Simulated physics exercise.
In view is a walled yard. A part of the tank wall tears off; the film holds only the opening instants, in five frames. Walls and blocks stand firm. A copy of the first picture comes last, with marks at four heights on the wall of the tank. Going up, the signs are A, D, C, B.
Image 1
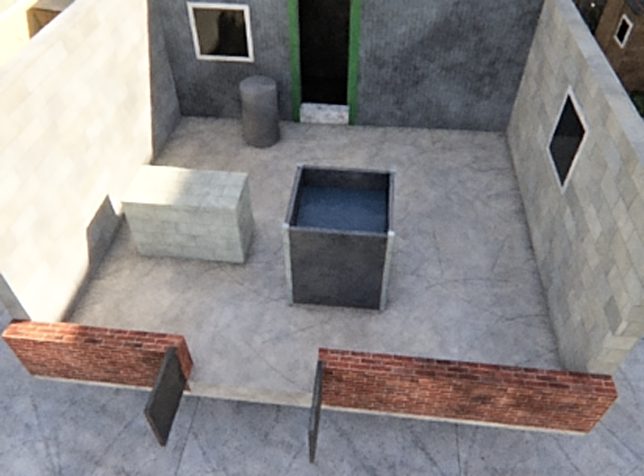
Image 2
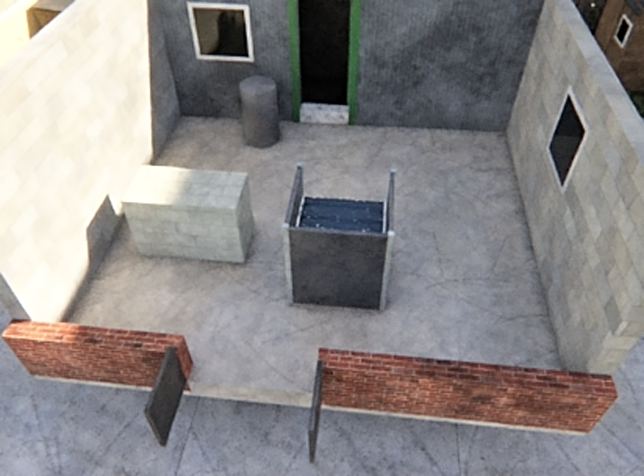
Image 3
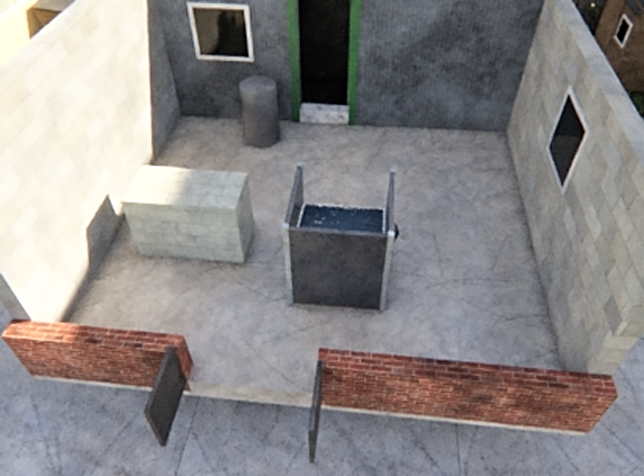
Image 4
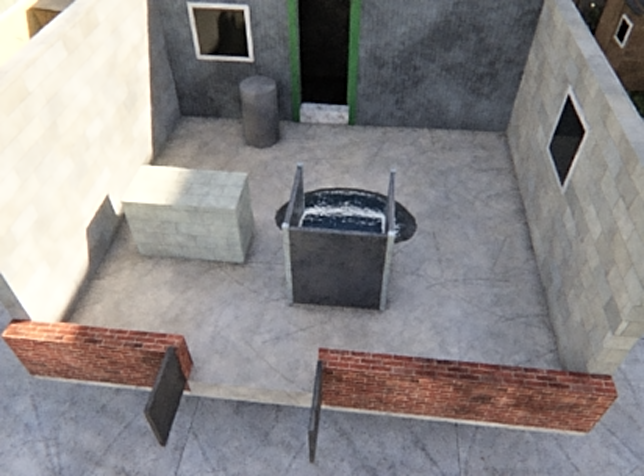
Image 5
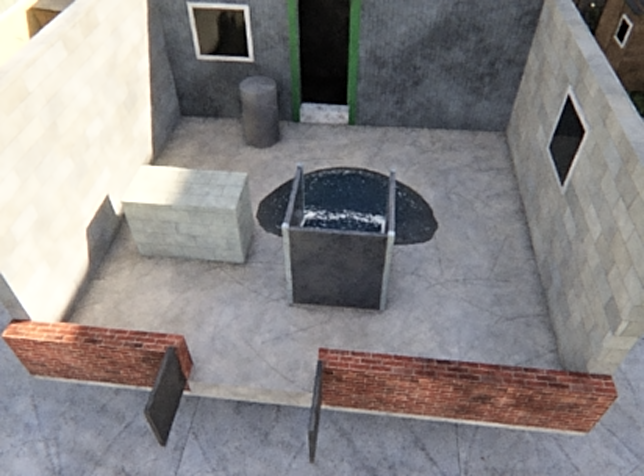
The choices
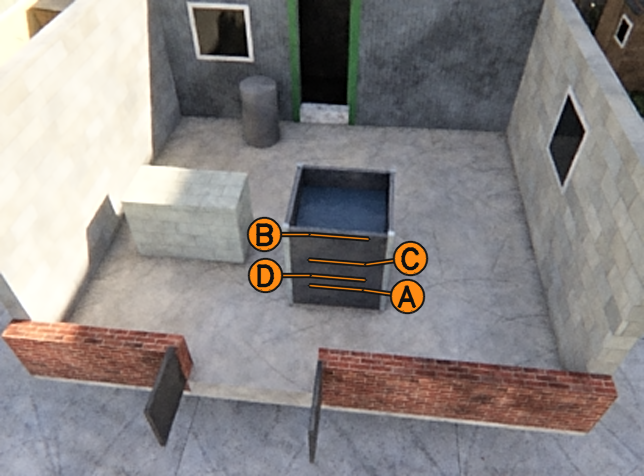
Water poured out of the back of a dark square tank in the middle of a walled yard after its far side disappeared, then spread across the ground behind it in a widening dark pool.
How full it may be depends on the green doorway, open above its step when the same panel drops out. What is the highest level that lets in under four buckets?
That is mark C.
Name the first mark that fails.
That would be B.
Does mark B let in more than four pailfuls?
Yes, that goes wrong.
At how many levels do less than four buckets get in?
Three of them.
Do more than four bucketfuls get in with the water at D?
No, not at all.
On the marked copy, A at (336, 287); B at (338, 236); C at (337, 262); D at (337, 277); from the bottom up A, D, C, B.
With A, nothing gets over.
With B, about 10 bucketfuls get in.
With C, a bucket or two gets in.
With D, nothing gets over.
